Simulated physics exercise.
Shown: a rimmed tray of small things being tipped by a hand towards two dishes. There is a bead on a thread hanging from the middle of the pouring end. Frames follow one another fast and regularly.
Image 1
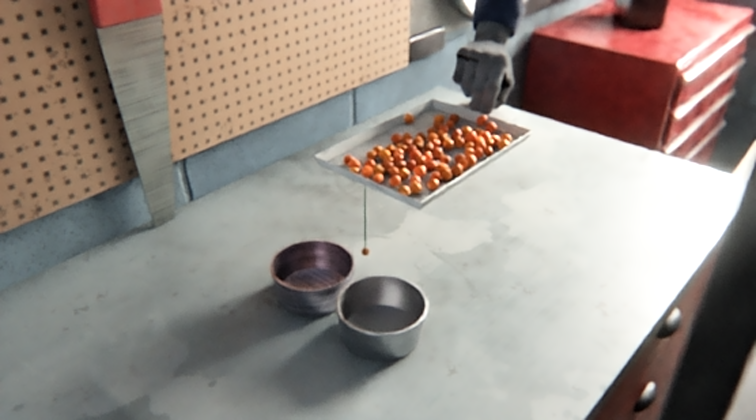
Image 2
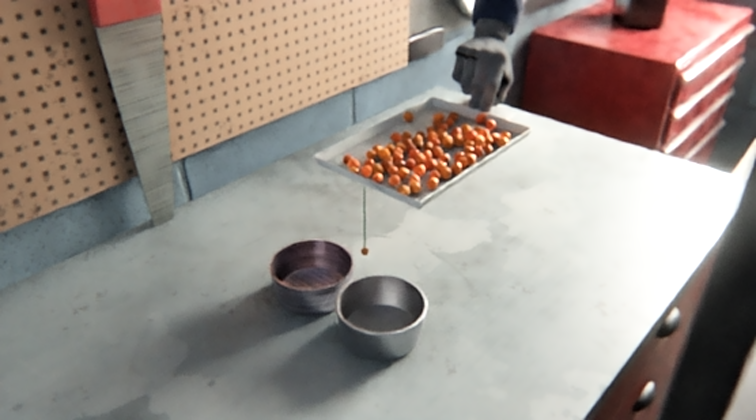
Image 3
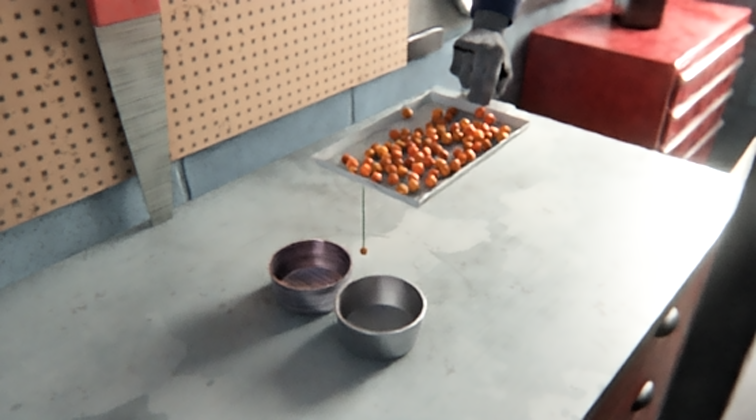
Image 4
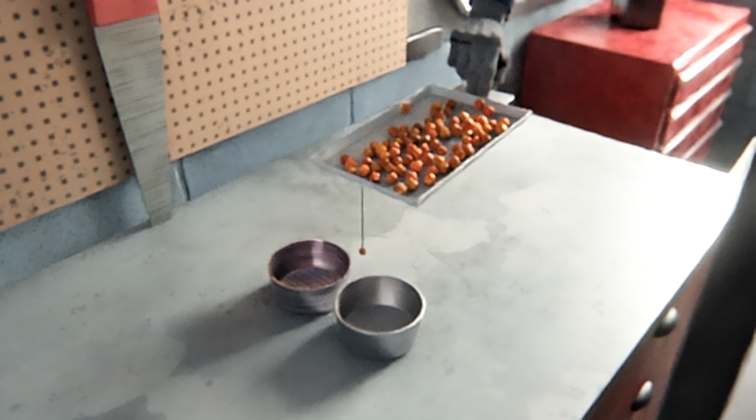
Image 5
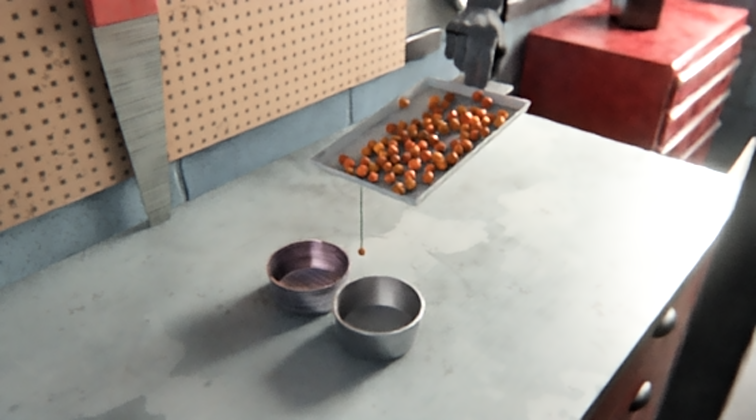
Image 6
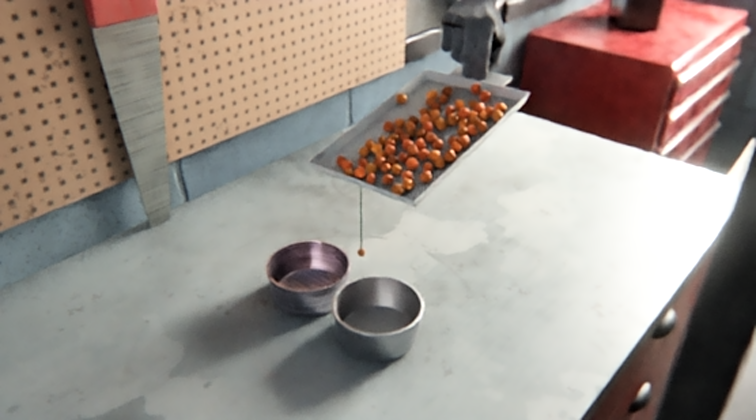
A gloved hand slowly raises the far end of a tray of small orange-brown pieces.
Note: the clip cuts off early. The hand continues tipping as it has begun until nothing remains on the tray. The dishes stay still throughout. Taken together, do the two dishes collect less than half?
No, they get the bigger share.
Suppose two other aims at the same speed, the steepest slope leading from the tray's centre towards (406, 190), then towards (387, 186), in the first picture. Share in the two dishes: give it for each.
In turn, 90 percent and then 90 percent.
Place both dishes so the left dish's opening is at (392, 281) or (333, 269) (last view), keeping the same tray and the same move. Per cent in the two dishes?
Trial 1 about 10 %, trial 2 about 60 %.
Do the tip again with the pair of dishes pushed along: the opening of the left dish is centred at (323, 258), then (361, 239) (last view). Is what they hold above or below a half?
The first time it's higher than half, the second time lower than half.
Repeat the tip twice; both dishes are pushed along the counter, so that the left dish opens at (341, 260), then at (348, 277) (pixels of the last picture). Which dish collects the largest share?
Place 1: The one on the left side; place 2: The one on the left side.
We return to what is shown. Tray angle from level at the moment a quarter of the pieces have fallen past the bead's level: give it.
The tilt is near 70° by then.
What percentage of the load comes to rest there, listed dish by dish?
The share is 70 per cent in the left dish and 10 per cent in the right dish.
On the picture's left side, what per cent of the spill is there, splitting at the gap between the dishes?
I'd put it at around 80 per cent.
Shortly afterwards, tray tipped steeply; the bulk on the tray; only a few in the left dish; a little in the air.
Next, tray tipped right over; a little in the right dish; near two thirds in the left dish; a little outside both; a little in the air.
Some moments later, tray tipped past a quarter turn; a little in the right dish; near two thirds in the left dish; near a quarter outside both; only a few in the air.
In the end, tray tipped past a quarter turn; a little in the right dish; near two thirds in the left dish; near a quarter outside both; only a few in the air.
